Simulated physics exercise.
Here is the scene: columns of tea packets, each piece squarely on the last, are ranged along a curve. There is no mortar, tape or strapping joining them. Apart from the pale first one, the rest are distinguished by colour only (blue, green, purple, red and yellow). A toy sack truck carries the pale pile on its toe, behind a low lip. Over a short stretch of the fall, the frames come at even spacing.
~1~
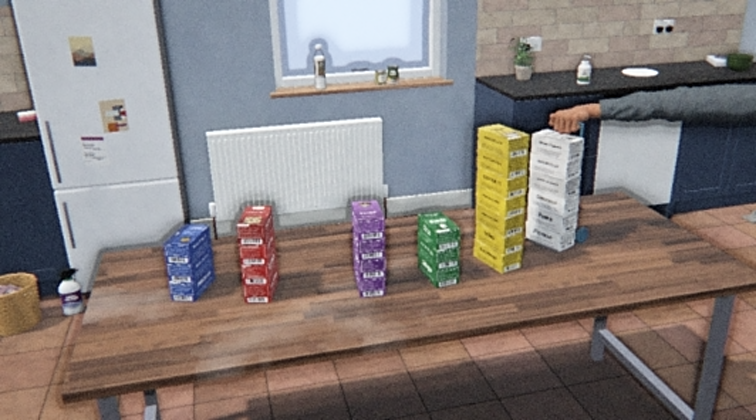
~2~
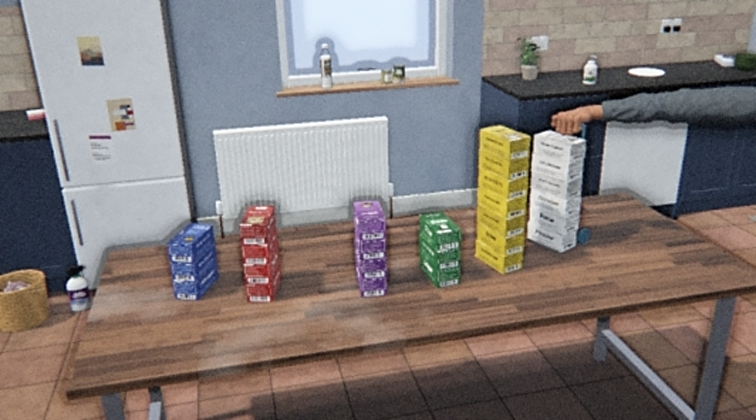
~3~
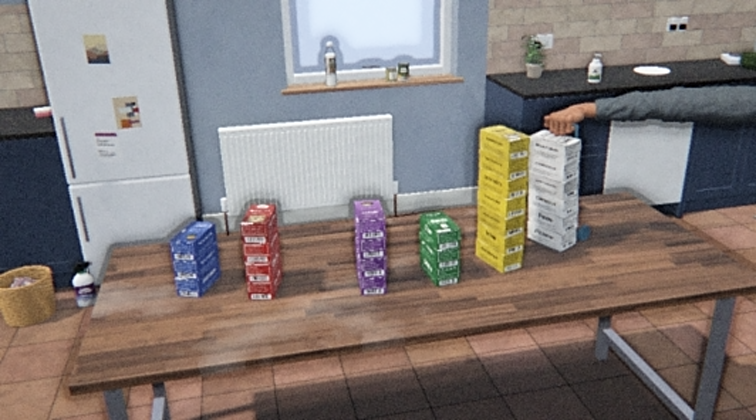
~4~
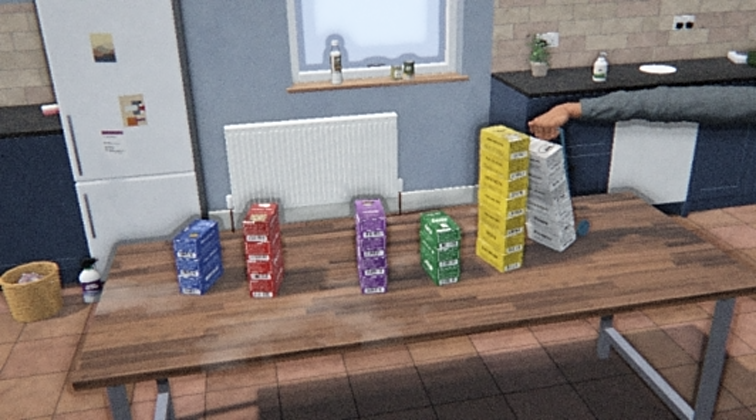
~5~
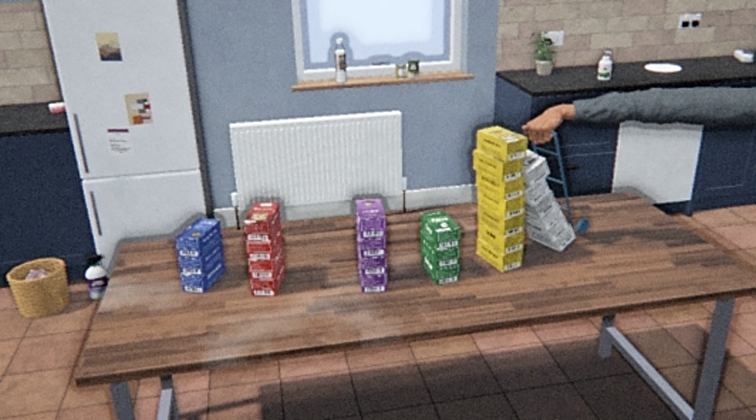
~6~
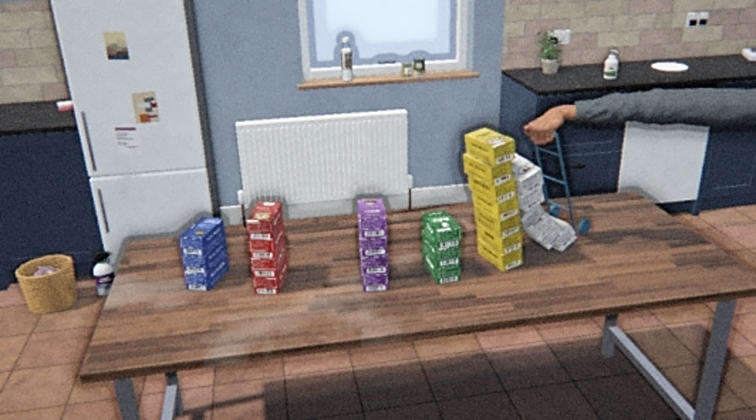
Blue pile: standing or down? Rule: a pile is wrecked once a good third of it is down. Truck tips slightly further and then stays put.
Standing.
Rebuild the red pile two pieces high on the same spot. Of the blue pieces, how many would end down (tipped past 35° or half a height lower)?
Blue count: 0.
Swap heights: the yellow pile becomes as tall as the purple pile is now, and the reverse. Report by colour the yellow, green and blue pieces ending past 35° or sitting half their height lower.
Yellow 4, green 2, blue 0.
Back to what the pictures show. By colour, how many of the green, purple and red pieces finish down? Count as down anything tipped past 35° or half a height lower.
In the end the numbers are green 2, purple 3 and red 0.
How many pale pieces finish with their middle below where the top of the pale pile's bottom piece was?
Counting them up gives 3.
Soon after the last picture, 6 of the pale pile down; none of the 3 blue packets down (0 of 21 in all colours); top blue packet unmoved; top yellow packet leaning clearly.
A little later, 6 of the pale pile down; none of the 3 blue packets down (6 of 21 in all colours); top blue packet unmoved; top yellow packet leaning steeply, some two heights lower.
Later still, 6 of the pale pile down; none of the 3 blue packets down (9 of 21 in all colours); top blue packet unmoved; top yellow packet on its side.
After that, 6 of the pale pile down; none of the 3 blue packets down (12 of 21 in all colours); top blue packet unmoved; top yellow packet upside down.
At rest, 6 of the pale pile down; none of the 3 blue packets down (12 of 21 in all colours); top blue packet unmoved; top purple packet on its side. As the last picture would show them, middles, top blue packet near (203, 236), top purple packet near (293, 270).
